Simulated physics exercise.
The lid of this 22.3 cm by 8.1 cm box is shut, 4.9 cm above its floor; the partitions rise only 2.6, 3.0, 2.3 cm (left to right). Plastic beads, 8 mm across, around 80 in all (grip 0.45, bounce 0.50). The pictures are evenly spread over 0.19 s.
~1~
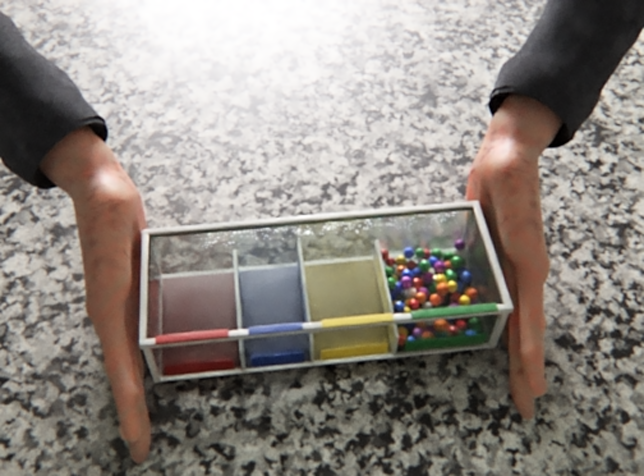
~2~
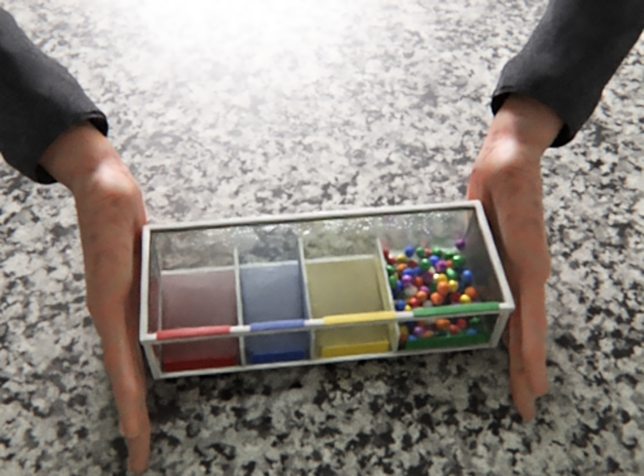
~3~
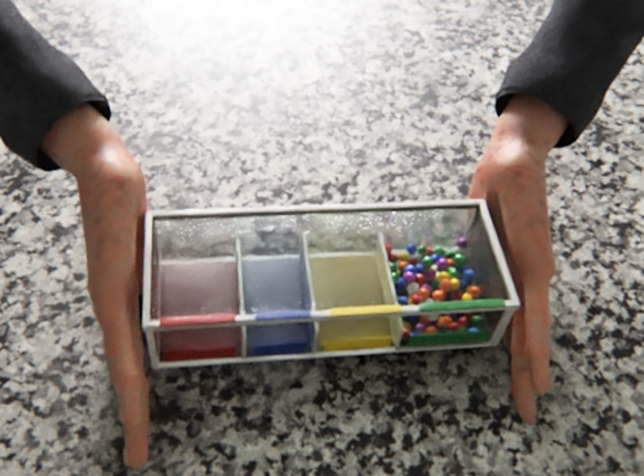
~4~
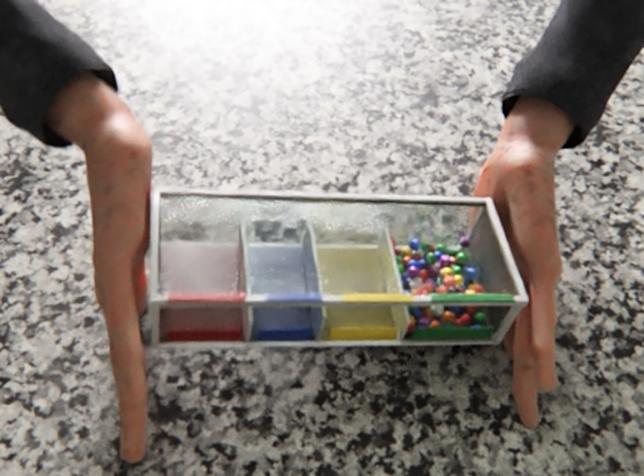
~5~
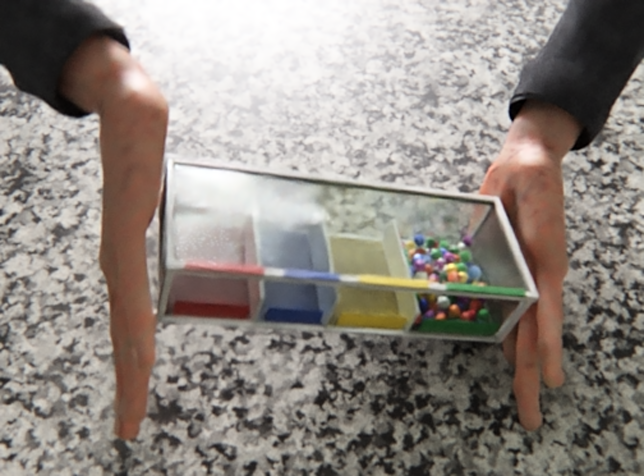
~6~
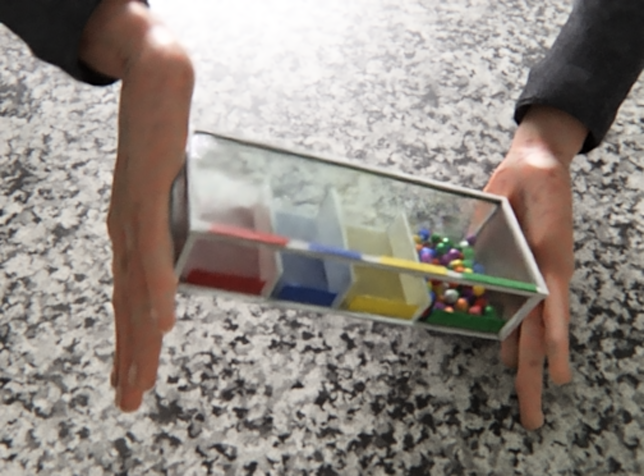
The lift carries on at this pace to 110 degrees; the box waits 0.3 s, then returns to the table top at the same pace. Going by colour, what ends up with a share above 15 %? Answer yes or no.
Red compartment: No; blue compartment: No; green compartment: Yes; yellow compartment: No.
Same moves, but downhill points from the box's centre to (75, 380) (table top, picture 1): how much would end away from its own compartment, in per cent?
Some 100 per cent.
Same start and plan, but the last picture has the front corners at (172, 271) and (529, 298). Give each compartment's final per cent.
Red 0, blue 0, green 100, yellow 0.
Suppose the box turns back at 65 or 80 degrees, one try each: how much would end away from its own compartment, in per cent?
Some 0 and 0 per cent.
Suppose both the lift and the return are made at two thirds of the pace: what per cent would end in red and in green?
In that case red 0; green 100.
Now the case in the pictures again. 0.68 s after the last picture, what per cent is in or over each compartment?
Red 0; blue 0; green 100; yellow 0.
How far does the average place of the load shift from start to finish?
Roughly 1.0 cm.
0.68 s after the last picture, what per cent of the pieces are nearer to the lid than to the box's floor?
Roughly 70 per cent.
Then, 0.68 s after the last picture, tilt 110 degrees; green 100 %.
Then, 1.13 s after the last picture, tilt 60 degrees; green 100 %.
Then, 1.66 s after the last picture, tilt 0 degrees; green 100 %.
In the end, red 0 %, blue 0 %, green 100 %, yellow 0 %.
